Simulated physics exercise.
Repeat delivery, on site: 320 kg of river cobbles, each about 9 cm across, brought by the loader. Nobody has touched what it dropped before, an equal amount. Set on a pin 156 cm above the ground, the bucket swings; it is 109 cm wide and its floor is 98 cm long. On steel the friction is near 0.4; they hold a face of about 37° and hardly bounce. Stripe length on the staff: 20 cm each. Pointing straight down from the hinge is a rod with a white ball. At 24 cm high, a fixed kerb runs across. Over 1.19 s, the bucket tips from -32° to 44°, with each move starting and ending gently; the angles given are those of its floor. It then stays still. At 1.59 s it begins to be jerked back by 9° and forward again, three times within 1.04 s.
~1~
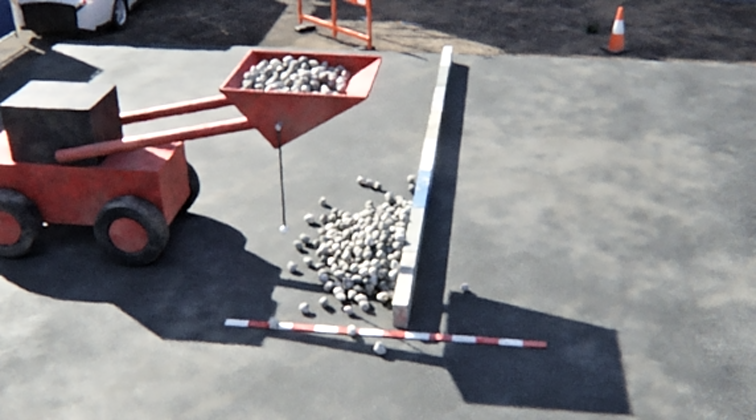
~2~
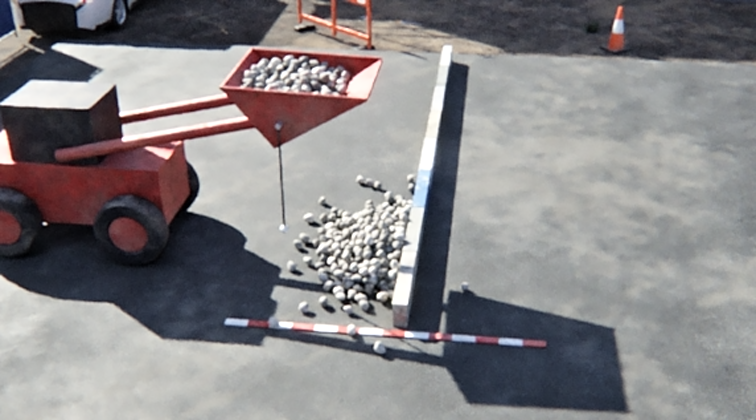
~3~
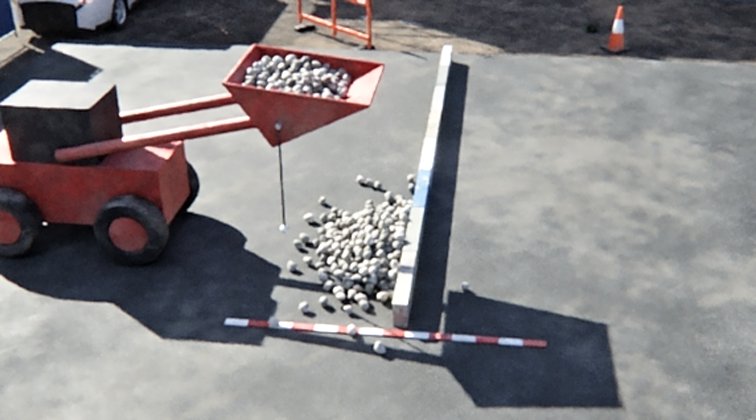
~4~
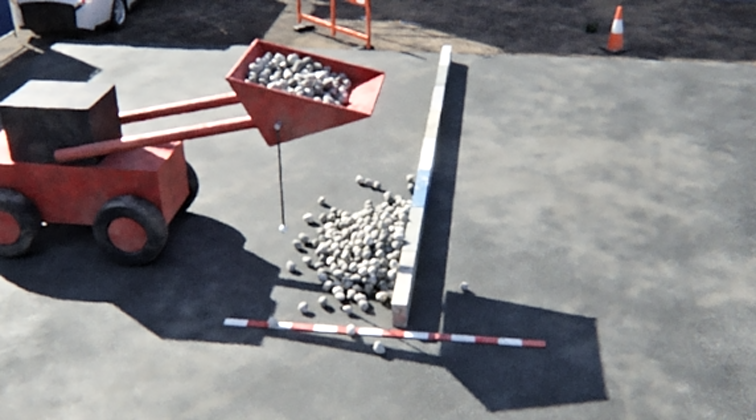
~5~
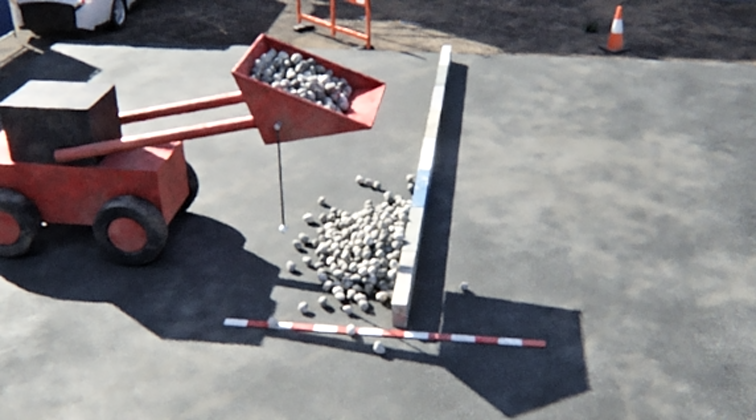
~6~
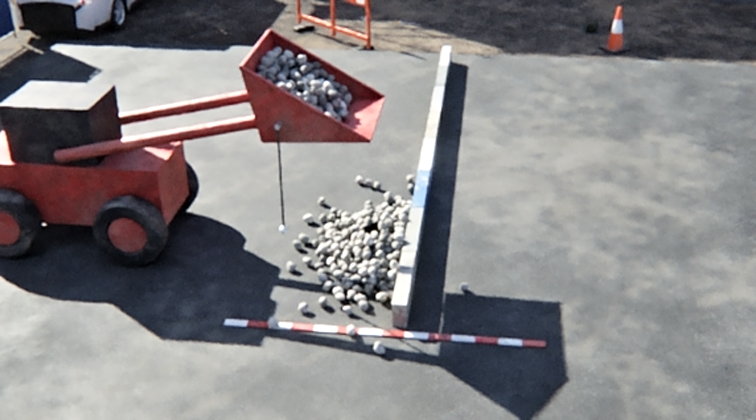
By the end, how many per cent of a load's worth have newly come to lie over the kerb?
About 24 per cent have newly come to lie there.
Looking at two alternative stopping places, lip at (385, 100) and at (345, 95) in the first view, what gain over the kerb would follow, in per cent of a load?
45 % and 10 %.
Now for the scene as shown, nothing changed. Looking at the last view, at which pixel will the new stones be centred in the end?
In the last view, about pixel (391, 237).
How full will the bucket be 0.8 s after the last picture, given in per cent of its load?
It still holds about 50 per cent.
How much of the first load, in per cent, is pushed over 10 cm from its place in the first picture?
I'd say roughly 10 per cent of them.
Then, 0.4 s after the last picture the floor is at 32°; in per cent of one load, 100 in the bucket, 100 on this side of the kerb; the foremost stones are at (410, 249).
Then, 0.8 s after the last picture the floor is at 44°; in per cent of one load, 49 in the bucket, 150 on this side of the kerb; the foremost stones are at (410, 249).
Then, 2.6 s after the last picture the floor is at 44°; in per cent of one load, 0 in the bucket, 175 on this side of the kerb, 25 over the kerb; the foremost stones are at (594, 255).
Then, 5.3 s after the last picture the floor is at 44°; in per cent of one load, 0 in the bucket, 175 on this side of the kerb, 25 over the kerb; the foremost stones are at (595, 255). Net gain over the kerb, 24.
